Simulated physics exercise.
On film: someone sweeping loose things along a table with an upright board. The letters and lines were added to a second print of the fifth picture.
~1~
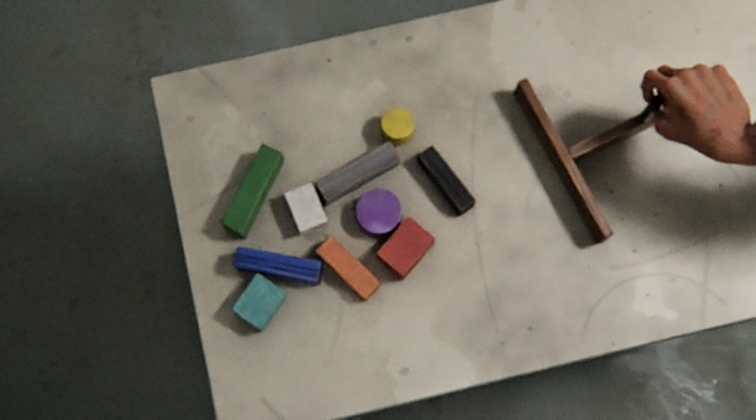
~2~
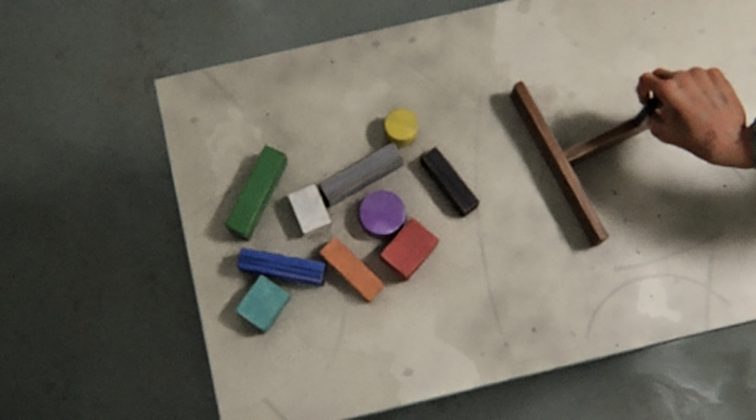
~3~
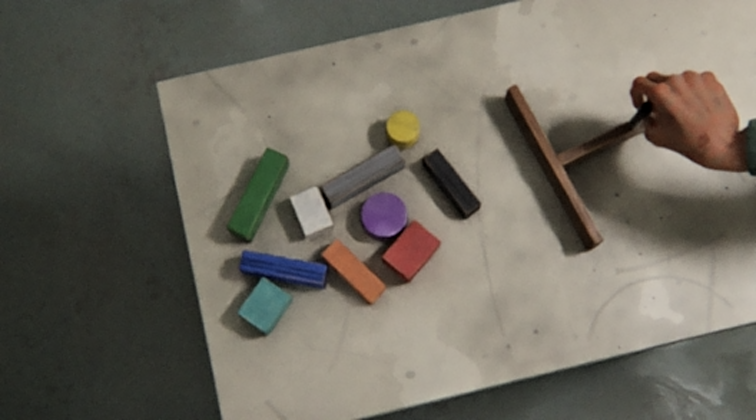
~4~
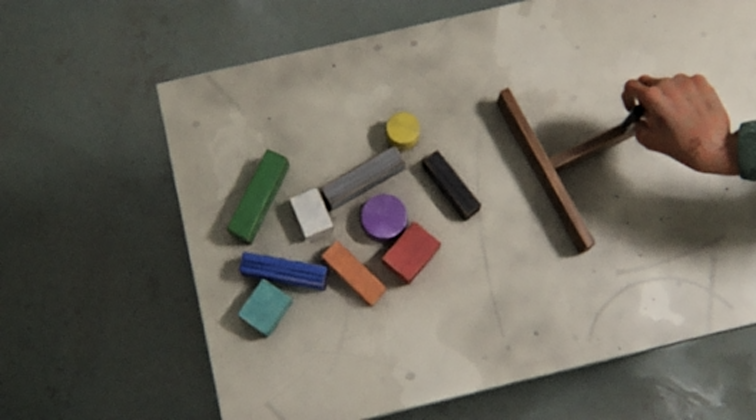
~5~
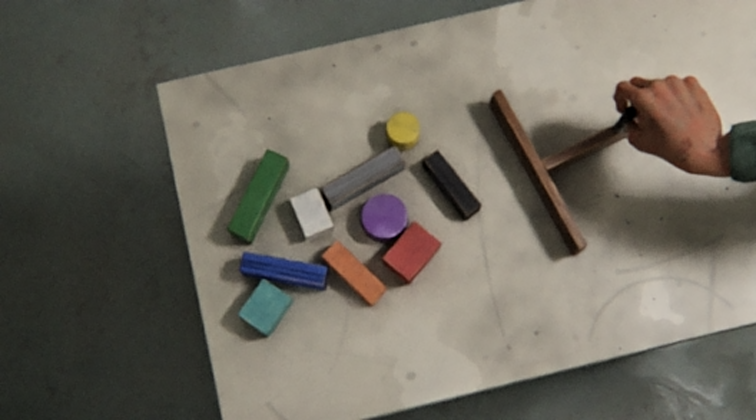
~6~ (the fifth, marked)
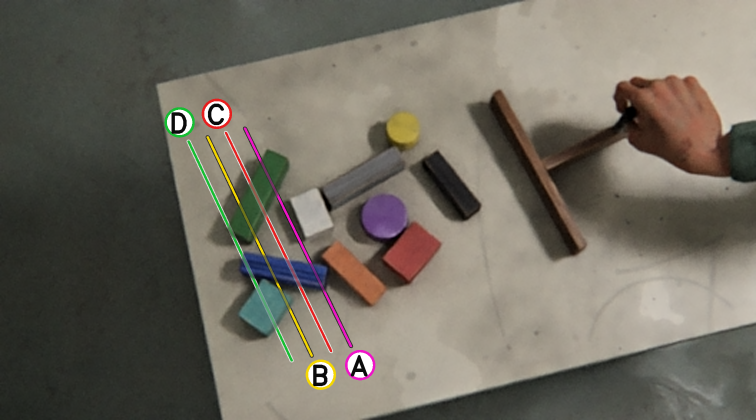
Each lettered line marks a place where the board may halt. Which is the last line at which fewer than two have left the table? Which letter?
Up to line C.
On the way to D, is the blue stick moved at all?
By then, yes.
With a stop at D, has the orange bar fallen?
By then, no.
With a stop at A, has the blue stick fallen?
No.
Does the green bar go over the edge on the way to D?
By then, yes.
On the marked copy, A at (296, 235); B at (258, 244); C at (277, 239); D at (239, 248).
Taking C. A third of the way, board (446, 189); yellow tin (389, 135); black stick (426, 192).
Two thirds of the way, board (352, 211); turquoise block (257, 317); green bar (238, 188).
When it is over, board (278, 229); green bar over the edge; turquoise block (210, 345); one fallen.
As for the rest, A is within the limit but short; B drops three; D drops five.
